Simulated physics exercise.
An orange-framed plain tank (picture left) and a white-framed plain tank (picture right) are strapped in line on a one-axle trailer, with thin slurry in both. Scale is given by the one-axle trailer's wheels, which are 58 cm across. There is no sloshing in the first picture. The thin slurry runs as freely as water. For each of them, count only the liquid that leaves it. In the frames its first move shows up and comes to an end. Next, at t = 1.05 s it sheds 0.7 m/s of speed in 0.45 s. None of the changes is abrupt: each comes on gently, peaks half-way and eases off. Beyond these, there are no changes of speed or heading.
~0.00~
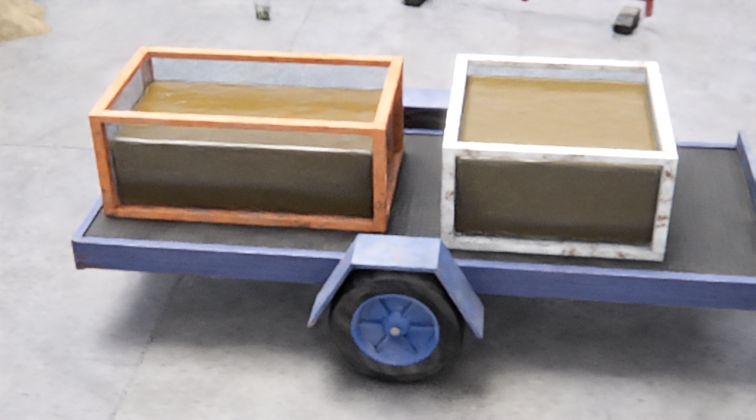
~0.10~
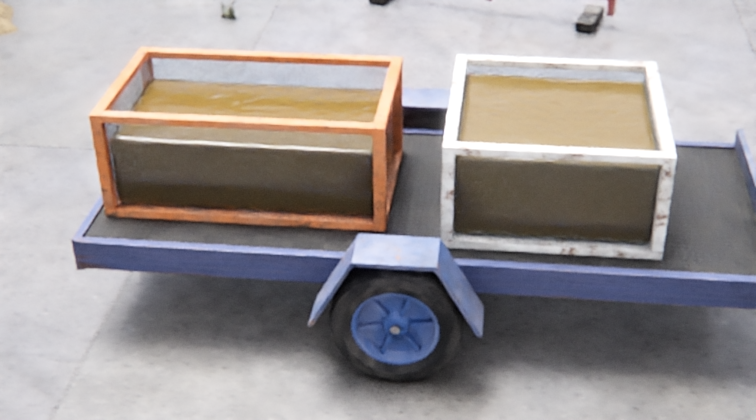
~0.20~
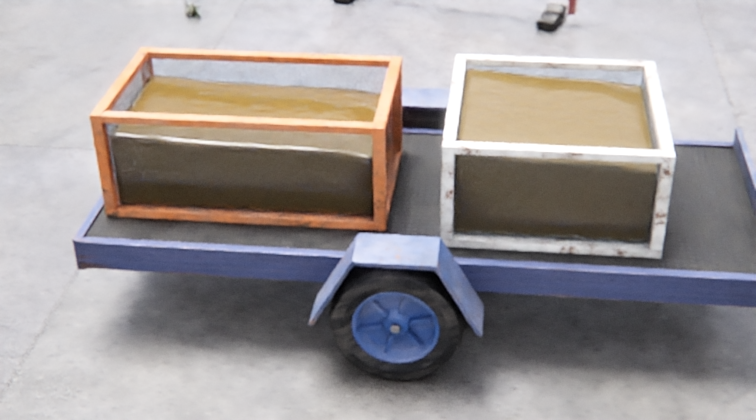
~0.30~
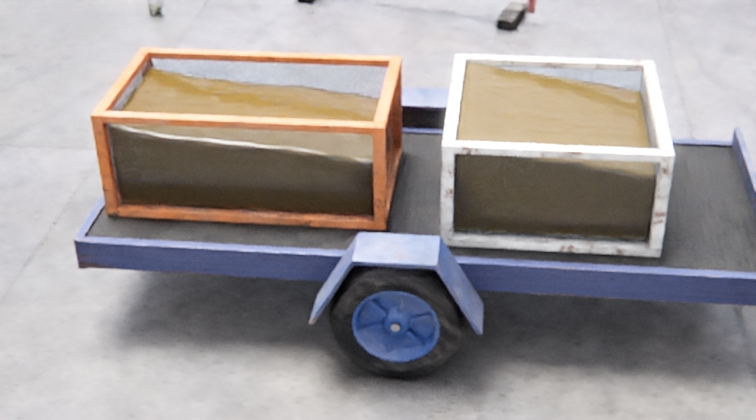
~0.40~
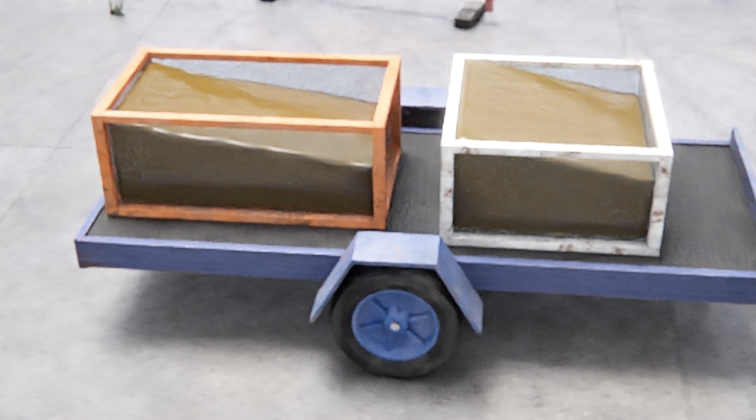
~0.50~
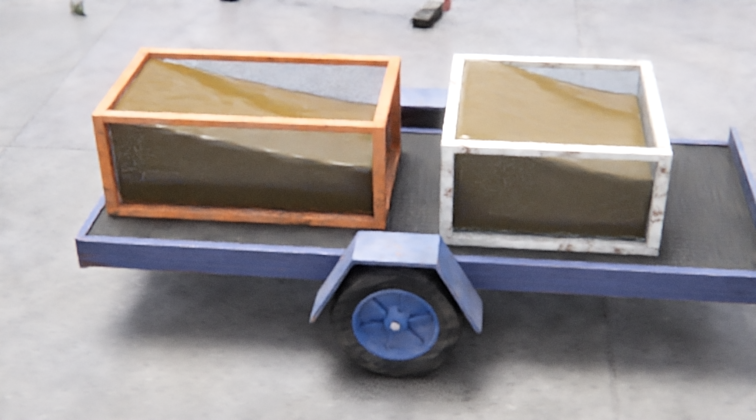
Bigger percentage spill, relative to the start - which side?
The left-hand side.
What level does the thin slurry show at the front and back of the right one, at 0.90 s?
Roughly 46 cm in front and 32 cm behind.
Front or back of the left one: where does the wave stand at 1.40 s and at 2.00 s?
Towards the fore, and after that towards the aft.
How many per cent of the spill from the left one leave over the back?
I'd estimate some 10 percent of what spills.
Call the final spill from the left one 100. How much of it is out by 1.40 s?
About 0 percent at that moment.
Then, 0.90 s in, the left one has lost nothing (front 33 cm, back 34 cm); the right one has lost nothing (front 46 cm, back 33 cm).
Then, 1.40 s in, the left one has lost nothing (front 51 cm, back 18 cm); the right one has lost 1 per cent, mostly over the back, some over the front (front 45 cm, back 31 cm).
Then, 2.00 s in, the left one has lost 2 per cent, over the front (front 29 cm, back 49 cm); the right one has lost 1 per cent, over the front and the back (front 34 cm, back 44 cm).
Then, 4.49 s in, the left one has lost 6 per cent, over the front, a little elsewhere; the right one has lost 1 per cent, over the front and the back.
